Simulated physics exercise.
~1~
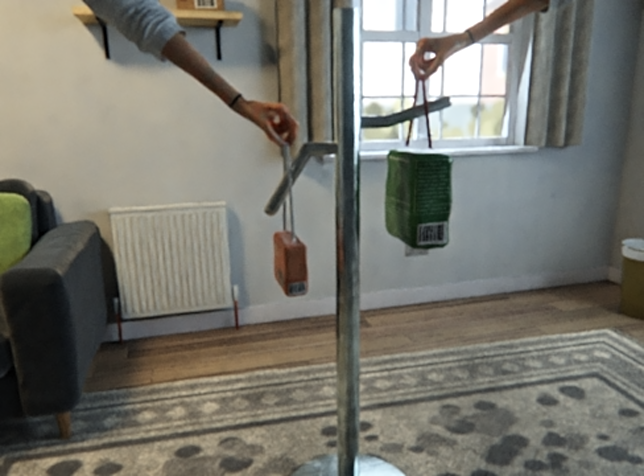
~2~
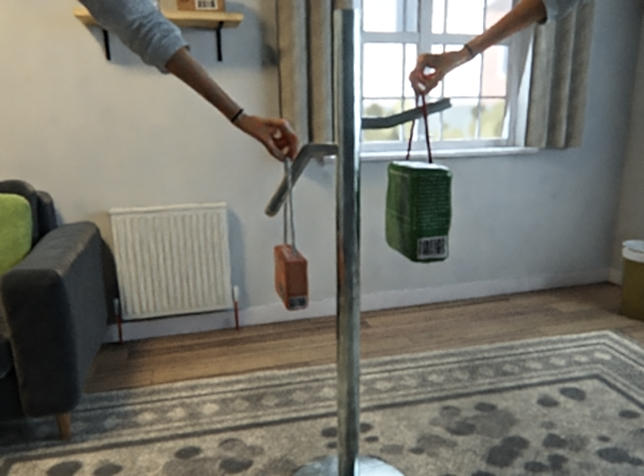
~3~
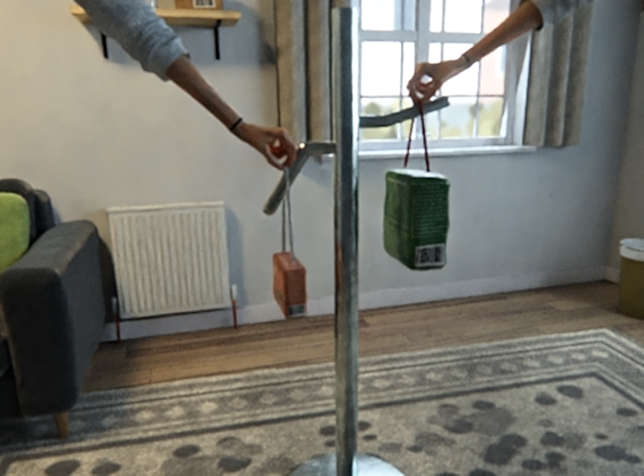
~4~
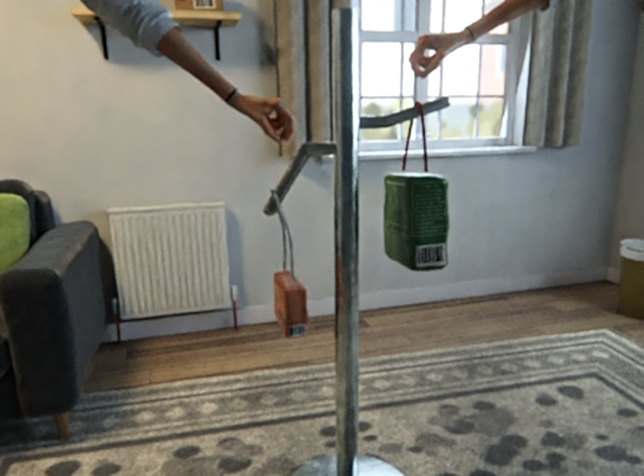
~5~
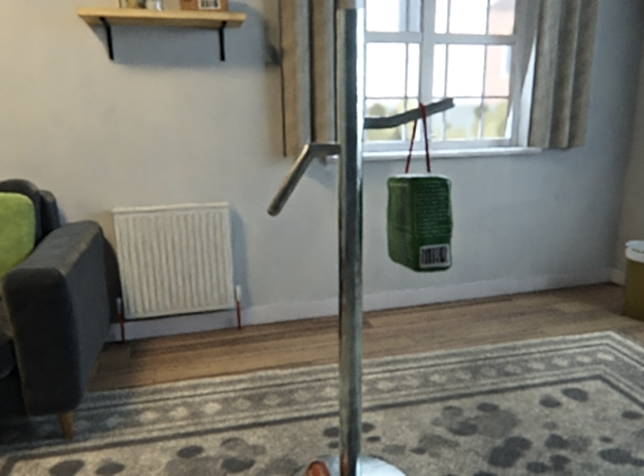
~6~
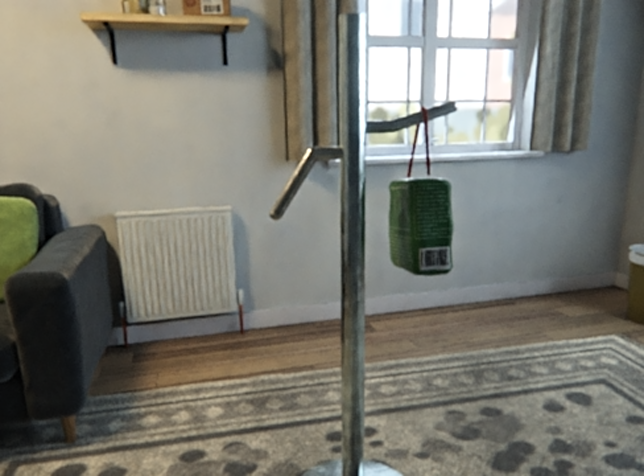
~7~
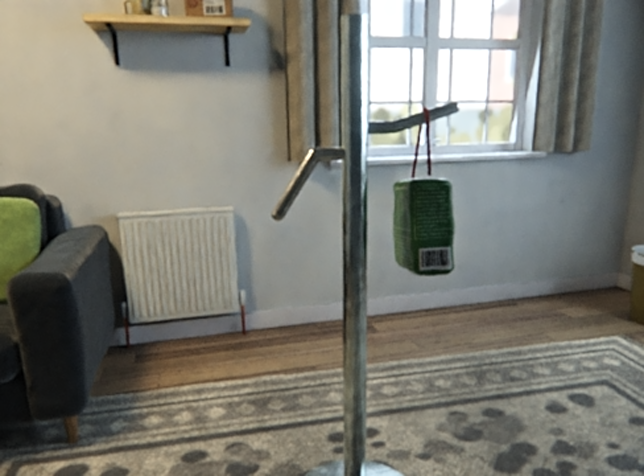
In a living room, two hands lowered a small orange packet and a larger green one by their loops onto a metal stand's pegs and let go. The orange one slipped off the left peg to the floor, while the green one stayed hanging.
